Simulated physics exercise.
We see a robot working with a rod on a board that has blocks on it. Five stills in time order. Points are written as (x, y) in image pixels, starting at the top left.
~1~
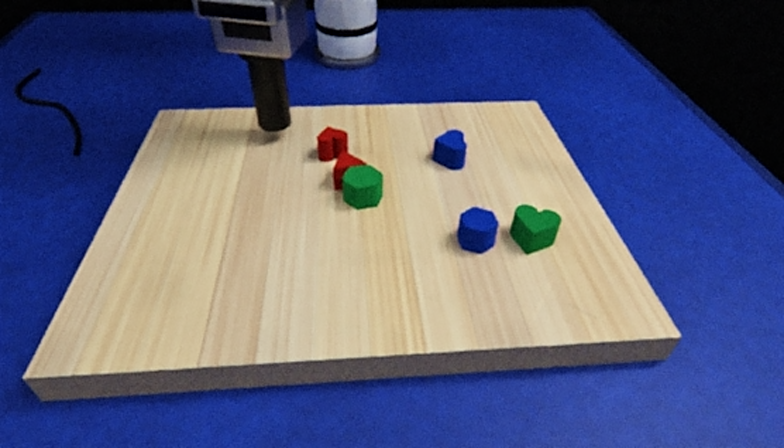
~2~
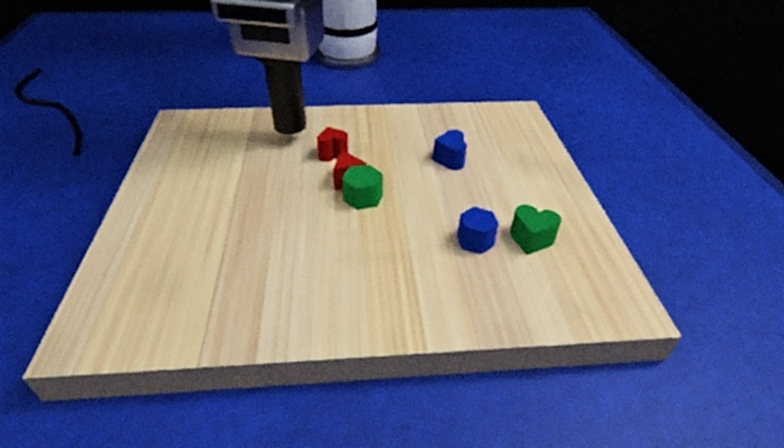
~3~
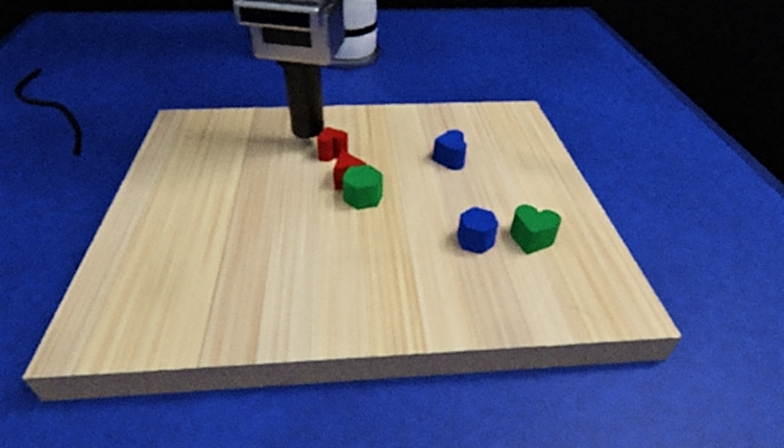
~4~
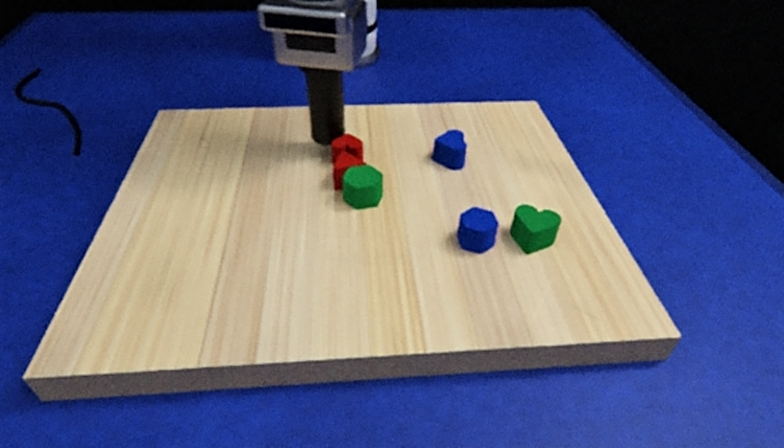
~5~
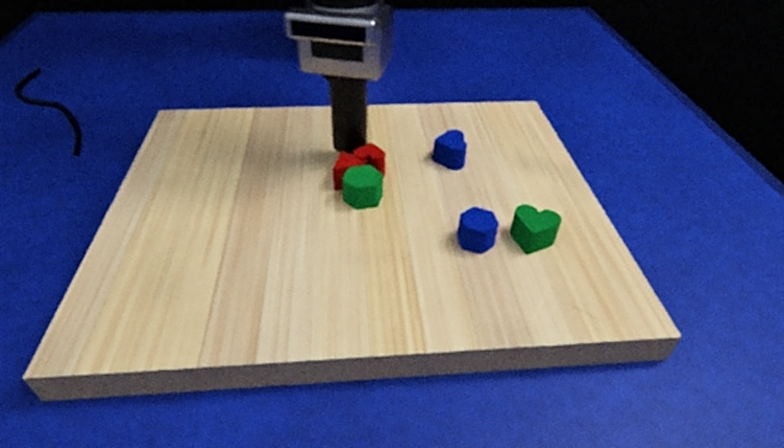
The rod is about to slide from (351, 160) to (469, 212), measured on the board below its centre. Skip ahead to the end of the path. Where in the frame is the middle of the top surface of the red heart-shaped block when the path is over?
Its top centre is at about (495, 209).
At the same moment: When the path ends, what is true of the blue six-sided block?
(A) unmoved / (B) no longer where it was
My answer is option B.
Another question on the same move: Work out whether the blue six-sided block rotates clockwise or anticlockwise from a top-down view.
Looking from above, the answer is clockwise.
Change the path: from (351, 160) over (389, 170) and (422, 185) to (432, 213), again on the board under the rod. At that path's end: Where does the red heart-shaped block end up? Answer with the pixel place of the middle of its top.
At pixel (425, 211).
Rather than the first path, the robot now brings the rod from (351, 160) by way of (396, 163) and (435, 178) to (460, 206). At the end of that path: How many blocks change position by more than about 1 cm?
The count is one.
What follows on the original path. One third of the way, rod (387, 162); red heart-shaped block (408, 169).
Two thirds of the way, rod (428, 179); red heart-shaped block (450, 189).
At the end, rod (472, 197); red triangular piece in place; red heart-shaped block (495, 209), turned 15° clockwise; blue six-sided block (488, 227), turned 35° clockwise.
